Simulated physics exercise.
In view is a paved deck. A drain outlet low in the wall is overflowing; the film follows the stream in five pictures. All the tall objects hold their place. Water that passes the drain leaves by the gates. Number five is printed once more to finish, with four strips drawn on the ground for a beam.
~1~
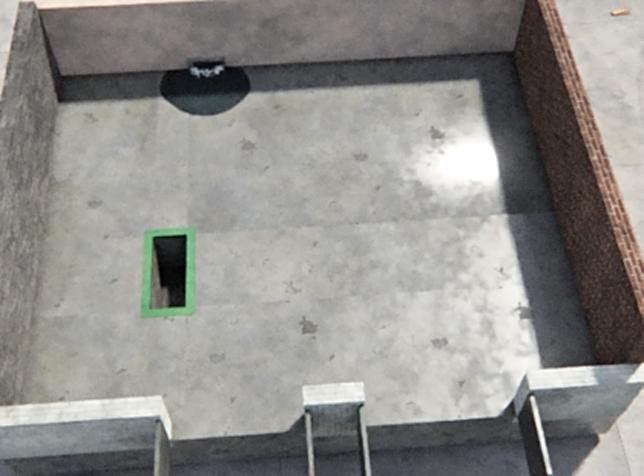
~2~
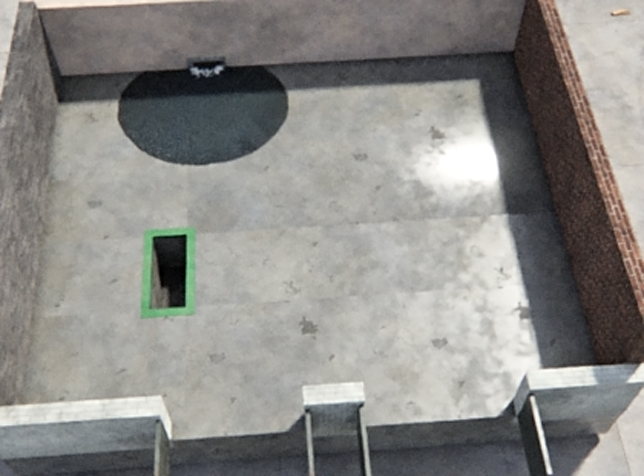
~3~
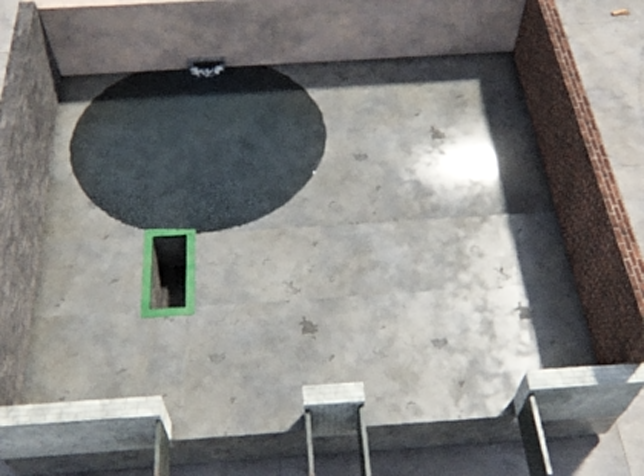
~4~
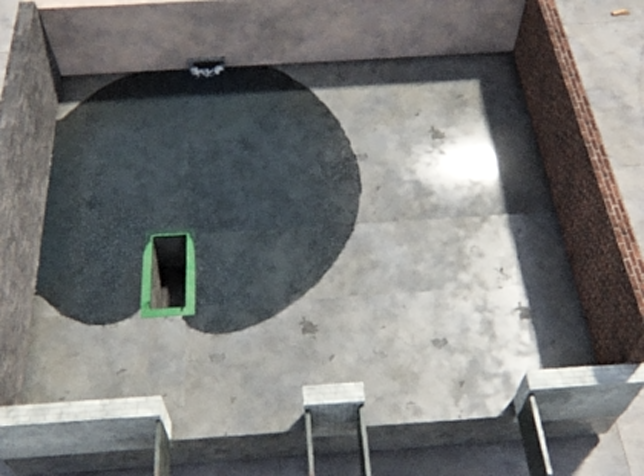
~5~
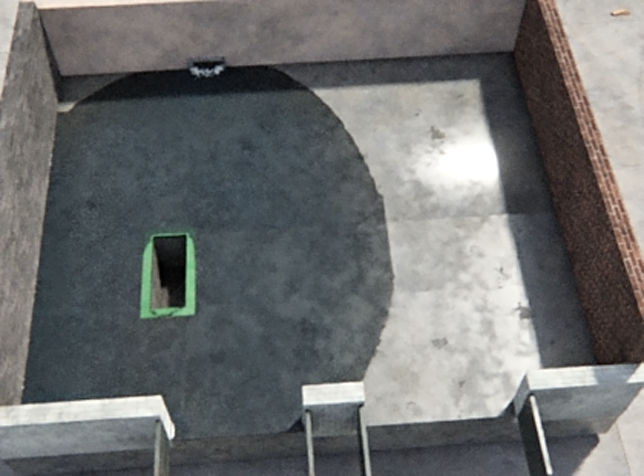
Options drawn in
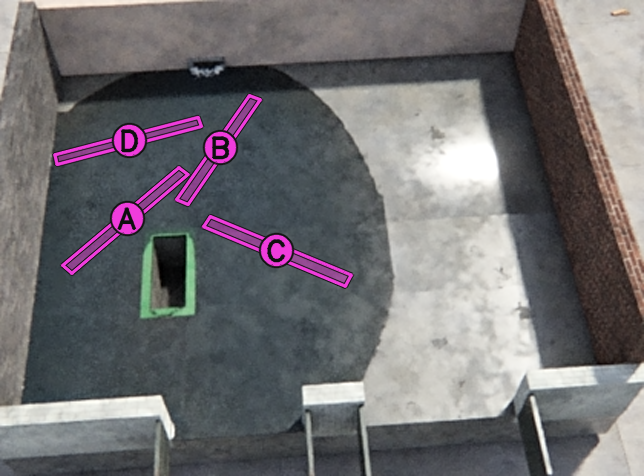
On a walled paved deck, dark water spreads from an outfall at the back wall, reaching and surrounding a green-edged drain.
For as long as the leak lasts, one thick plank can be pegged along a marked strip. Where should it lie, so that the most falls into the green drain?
Use spot C.
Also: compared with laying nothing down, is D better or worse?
Spot D is worse.
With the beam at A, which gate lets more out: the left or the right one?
The left one.
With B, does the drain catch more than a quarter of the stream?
No.
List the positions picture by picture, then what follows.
Outfall at (207, 63); green drain at (169, 271); open gate at (238, 418); open gate at (437, 404); water covers 3 % of the ground and shows as far out as (237, 102); green drain still dry.
Water covers 9 % of the ground and shows as far out as (242, 154); green drain still dry.
Water covers 21 % of the ground and shows as far out as (146, 224); green drain still dry.
Water covers 37 % of the ground and shows as far out as (81, 315); green drain taking water.
54 % of the ground is wet; green drain taking water.
On the marked copy, A from (67, 269) to (183, 171); B from (182, 202) to (254, 97); C from (207, 221) to (348, 280); D from (56, 159) to (199, 121).
With A, about 13 % of the stream runs into the green drain, about 86 % out by the gates.
With B, about 15 % of the stream runs into the green drain, about 85 % out by the gates.
With C, about 26 % of the stream runs into the green drain, about 74 % out by the gates.
With D, about 13 % of the stream runs into the green drain, about 85 % out by the gates.
